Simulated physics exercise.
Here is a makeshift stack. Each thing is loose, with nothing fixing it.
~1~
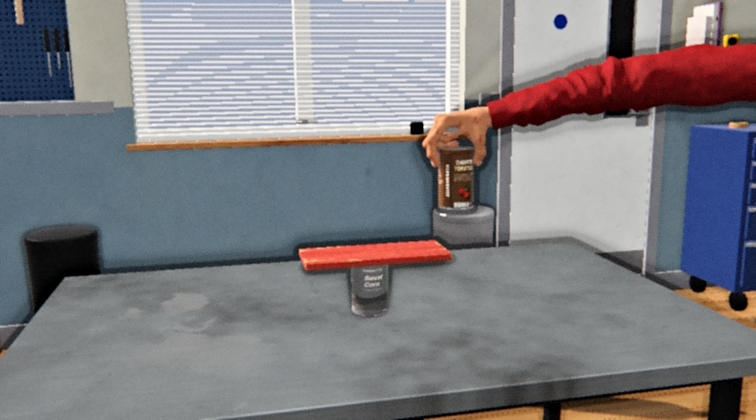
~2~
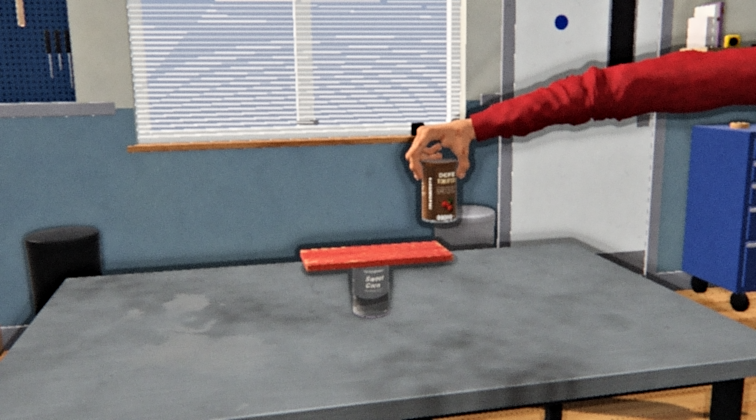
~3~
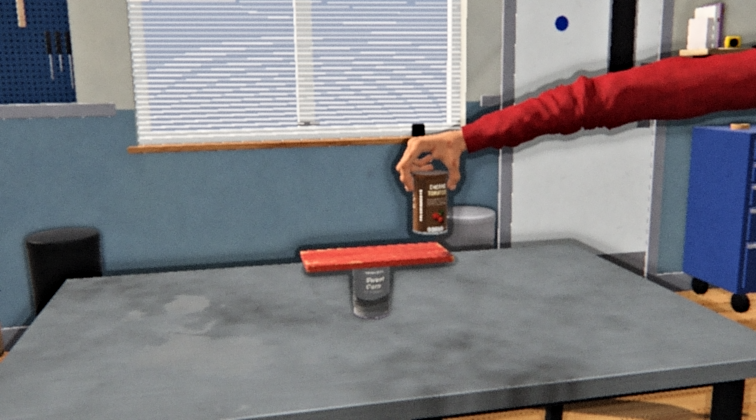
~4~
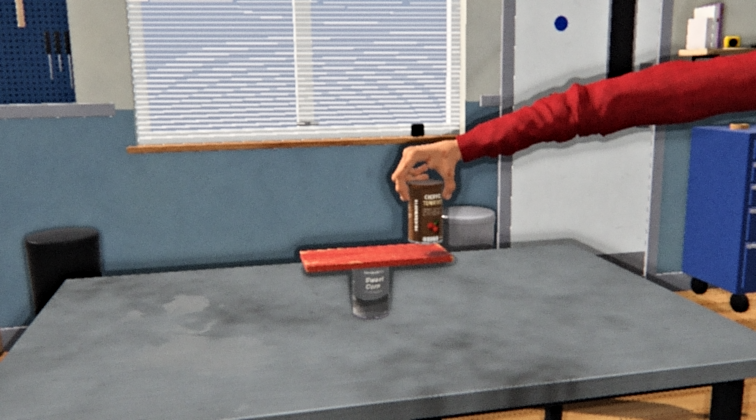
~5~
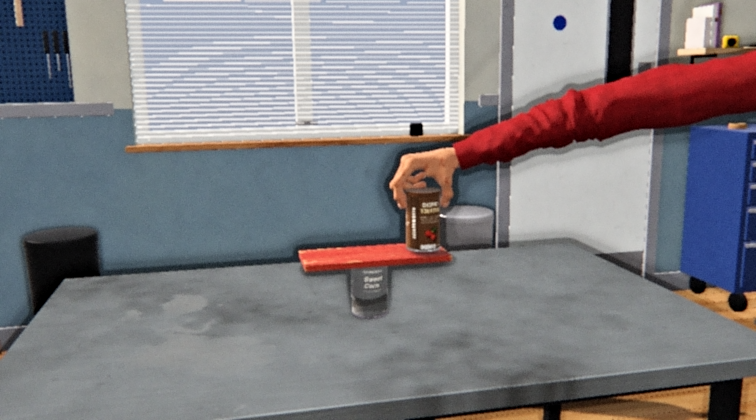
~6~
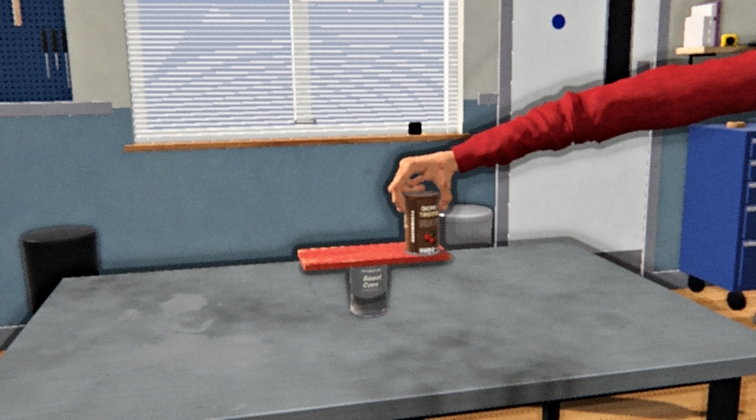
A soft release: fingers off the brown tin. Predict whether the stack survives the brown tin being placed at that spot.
Doesn't stay put.
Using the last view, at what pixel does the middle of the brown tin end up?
Somewhere around (478, 296) in the last picture.
Then, 0.30 s on from there, brown tin now fallen; red board turned 43° from how it was put.
Then, 0.40 s on from there, red board turned 68° from how it was put.
Then, 0.70 s on from there, red board turned 58° from how it was put.
In the end, fallen, brown tin; toppled in the stack, red board; grey tin unmoved. At the end, from the last picture's camera, brown tin near (478, 296). The stack comes apart.
